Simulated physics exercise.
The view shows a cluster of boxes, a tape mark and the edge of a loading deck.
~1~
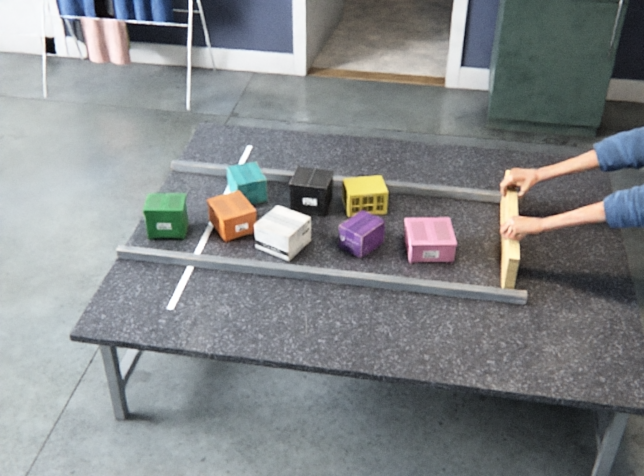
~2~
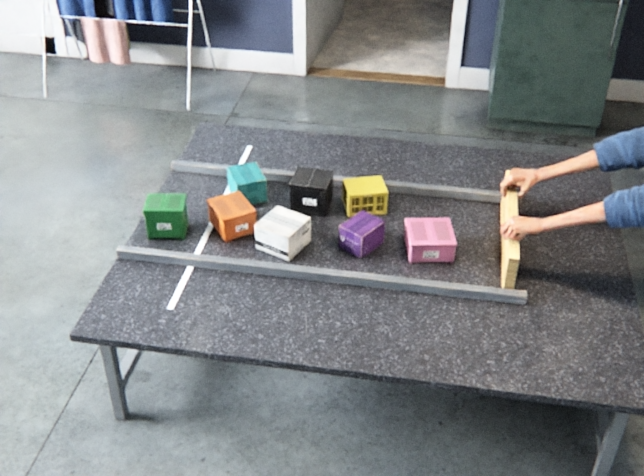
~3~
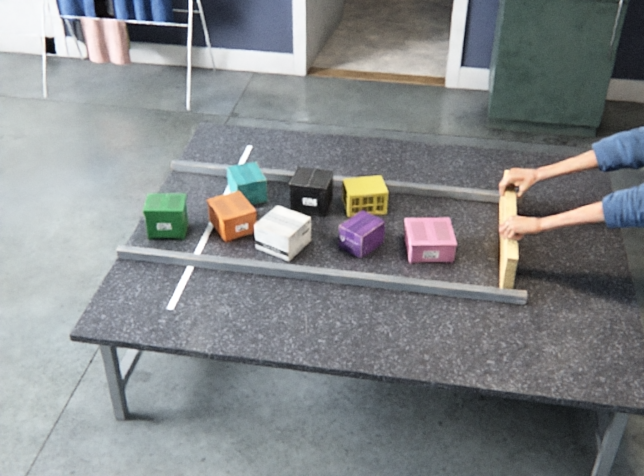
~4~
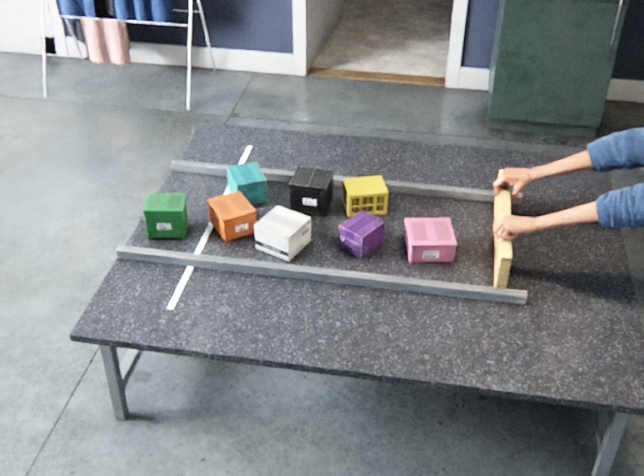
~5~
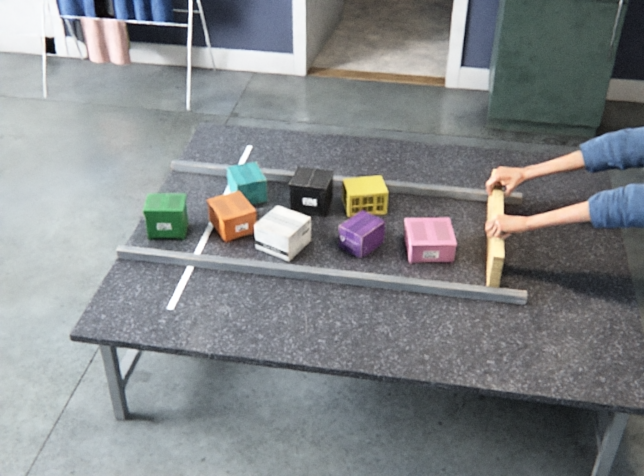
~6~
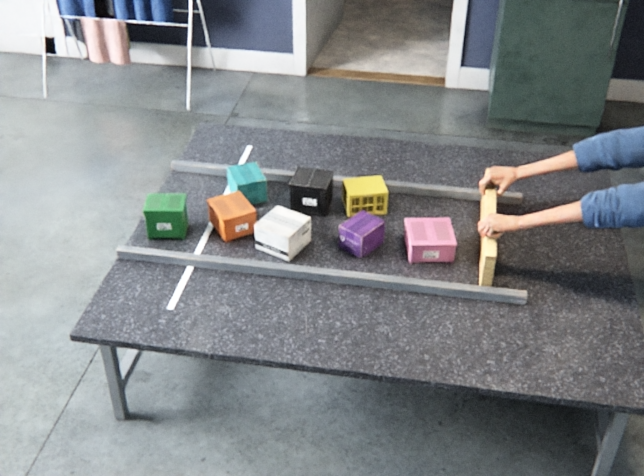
The clip opens on a speckled table where a cluster of colourful boxes sits between two rails, the green one left of a white tape line. Two hands at the right hold a plank upright, then slide it slightly left toward the pink box, while the boxes stay still.
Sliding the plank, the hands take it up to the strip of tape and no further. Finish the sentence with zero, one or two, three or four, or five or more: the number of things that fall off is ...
The number of things that fall off is three or four.
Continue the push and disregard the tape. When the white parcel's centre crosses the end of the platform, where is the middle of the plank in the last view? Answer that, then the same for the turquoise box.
At (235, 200) for the white parcel; at (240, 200) for the turquoise box.
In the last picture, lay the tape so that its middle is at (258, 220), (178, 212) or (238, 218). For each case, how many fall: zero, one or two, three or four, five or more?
1 or 2; 5 or more; one or two.
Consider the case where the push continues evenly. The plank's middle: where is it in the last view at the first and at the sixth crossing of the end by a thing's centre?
Its middle is around (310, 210) and later (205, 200).
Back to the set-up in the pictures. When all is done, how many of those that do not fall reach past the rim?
The number is 2.
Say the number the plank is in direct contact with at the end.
Contact count: 2.
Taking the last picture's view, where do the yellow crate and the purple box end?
Final positions: Near (210, 178); near (147, 217).
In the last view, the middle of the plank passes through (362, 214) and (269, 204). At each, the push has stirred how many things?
Moved so far: 6, then 8.
A little later, none off yet; green tote at rest near (167, 217); orange tote at rest near (231, 216); turquoise box at rest near (247, 184).
When it is over, the number that fall off is three or four; down, white parcel, turquoise box, orange tote and green tote.
